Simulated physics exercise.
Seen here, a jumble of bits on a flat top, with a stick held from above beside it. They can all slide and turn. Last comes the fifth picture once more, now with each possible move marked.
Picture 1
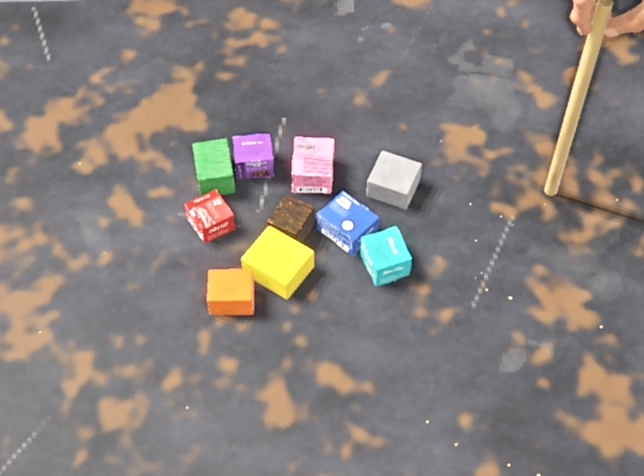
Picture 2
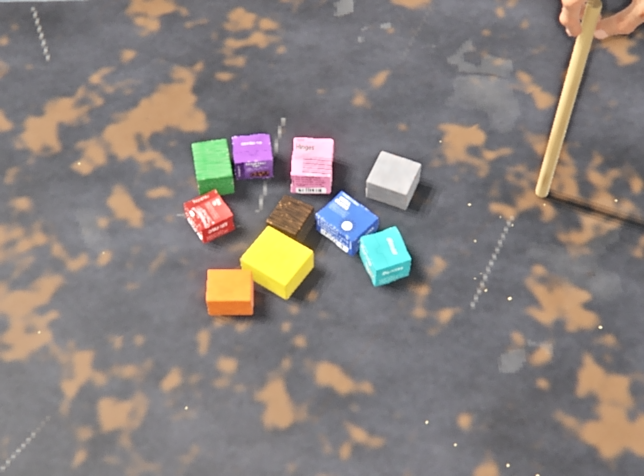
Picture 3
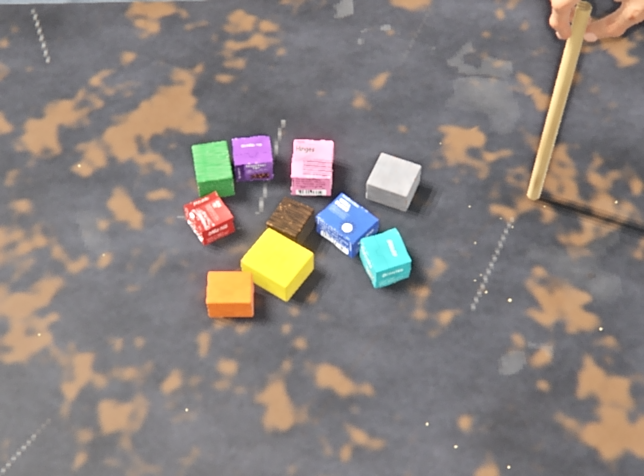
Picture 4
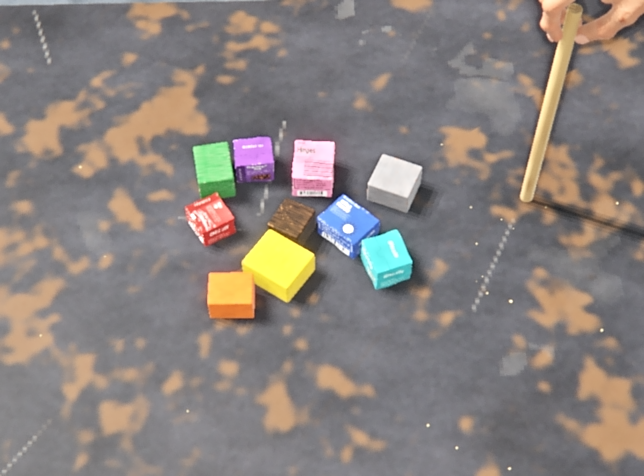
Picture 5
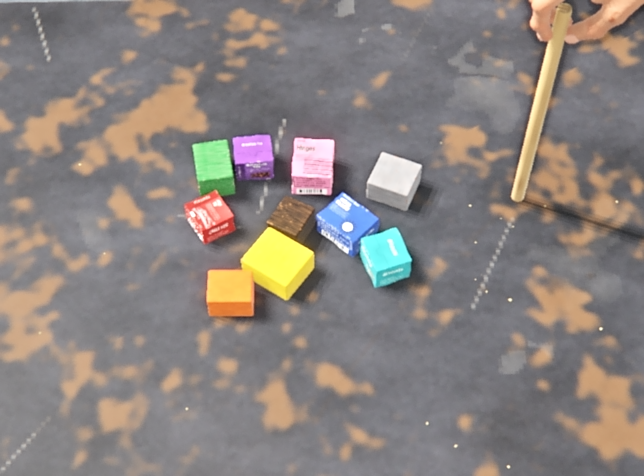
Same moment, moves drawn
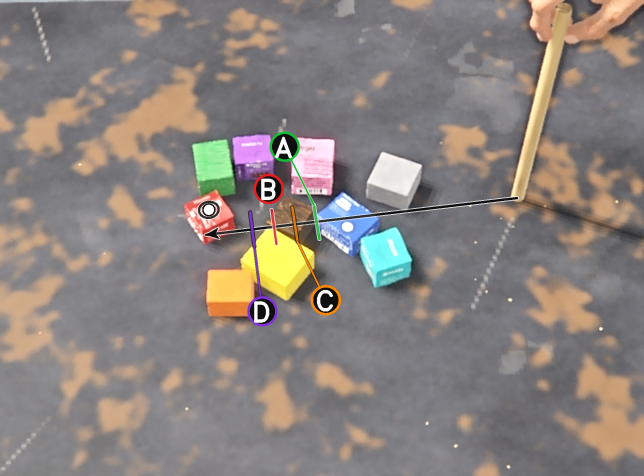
In the video, a cluster of small colourful boxes and blocks sits motionless on a dark, brown-blotched surface, while hands at the upper right move a wooden stick a short way left towards them without touching any.
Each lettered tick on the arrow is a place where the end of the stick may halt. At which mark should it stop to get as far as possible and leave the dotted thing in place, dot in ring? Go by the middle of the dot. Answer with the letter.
No farther than B.
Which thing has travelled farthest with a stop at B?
It is the black block.
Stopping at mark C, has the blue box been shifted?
Yes.
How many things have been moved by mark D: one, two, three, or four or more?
Four or more.
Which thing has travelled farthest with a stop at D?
The black block has gone farthest.
On the marked copy, A at (317, 222); B at (274, 227); C at (295, 224); D at (252, 229); the arrow from (517, 198) to (206, 234); the white dot at (209, 210).
Following B. Soon after the start, foot of the stick (431, 209).
Later, foot of the stick (344, 219); grey block (378, 182); blue box (335, 232).
In the end, foot of the stick (274, 228); black block (250, 219); blue box (331, 238); the dot is still in its ring.
As for the rest, A keeps the dot in but is short; C keeps the dot in but is short; D shifts the dotted thing to (192, 219).
